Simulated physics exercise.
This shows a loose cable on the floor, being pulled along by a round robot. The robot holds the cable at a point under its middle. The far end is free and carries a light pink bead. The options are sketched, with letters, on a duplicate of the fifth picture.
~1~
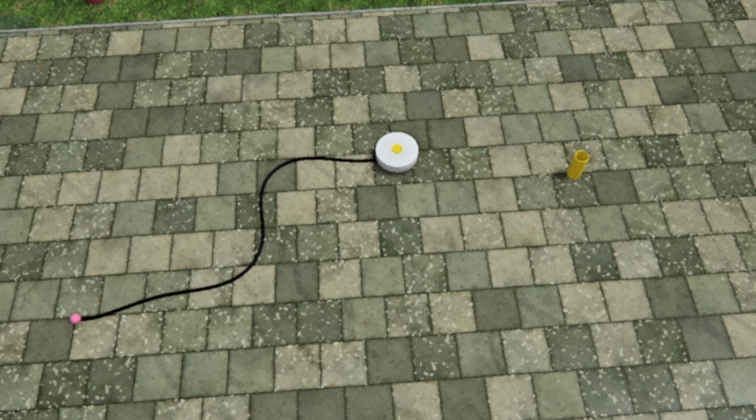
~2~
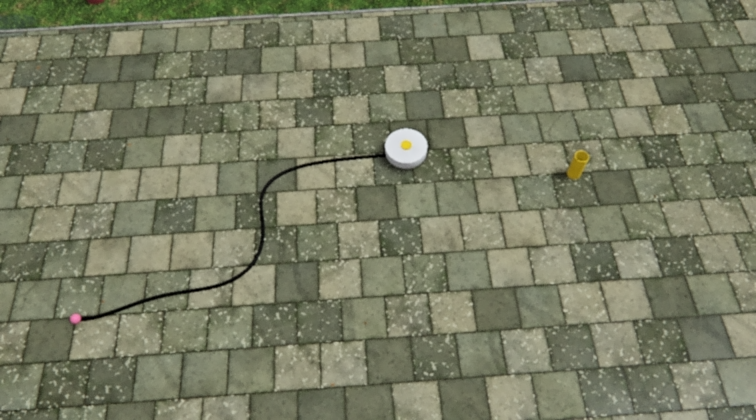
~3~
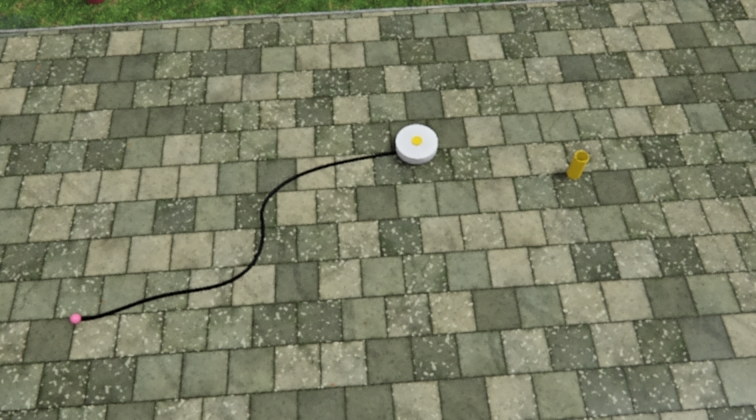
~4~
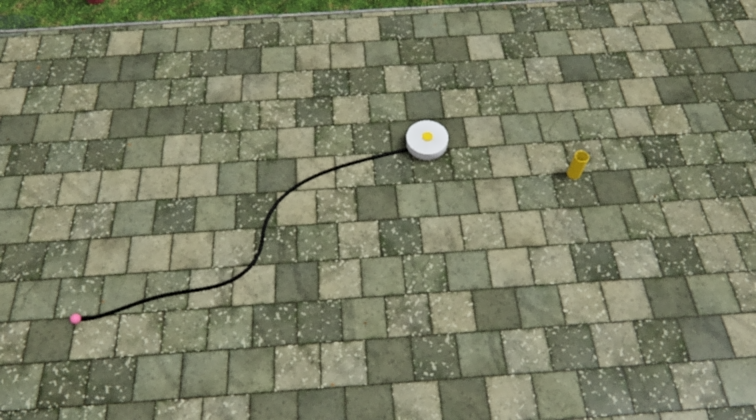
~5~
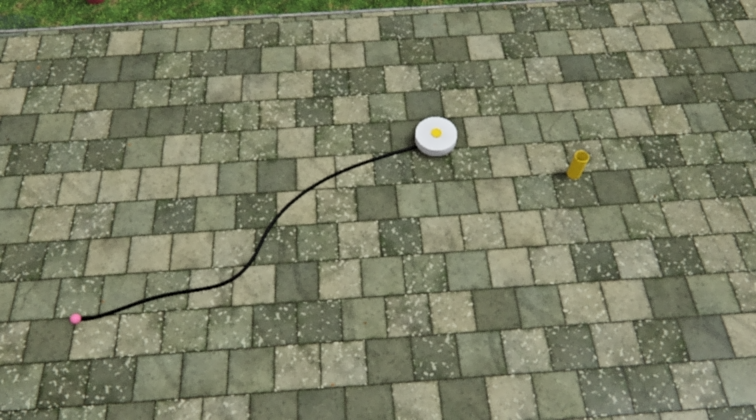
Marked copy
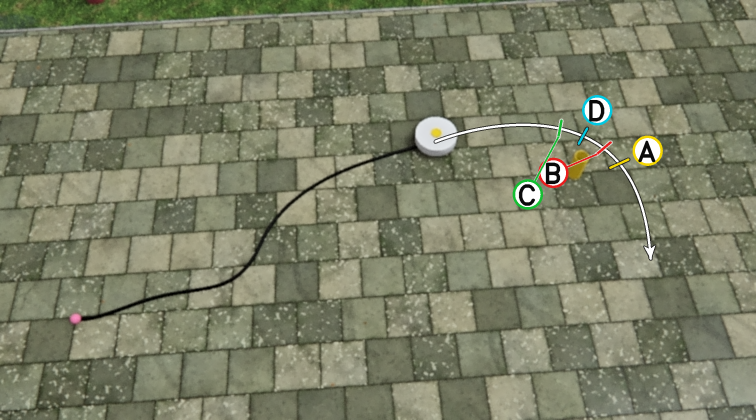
The clip shows a round white robot with a yellow center sliding slowly up and to the right across paving, pulling a black cable whose curve gradually straightens, while its pink-beaded free end and a yellow post stay still.
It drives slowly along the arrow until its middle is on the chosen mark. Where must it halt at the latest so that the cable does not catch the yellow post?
Stop at A.
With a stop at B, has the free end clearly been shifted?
By then, yes.
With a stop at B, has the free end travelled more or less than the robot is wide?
More.
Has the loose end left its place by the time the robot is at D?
Yes.
On the copy, A at (619, 164); B at (604, 148); C at (560, 129); D at (583, 136); the route from (435, 142) via (585, 137) to (651, 259).
On A. First, robot (501, 122), middle of the cable (326, 205), free end (133, 301).
Then, robot (572, 127), middle of the cable (386, 184), free end (199, 268).
Finally, robot (622, 159), middle of the cable (422, 179), free end (234, 251); nothing has been touched.
By contrast, B is safe but short; C is safe but short; D is safe but short.
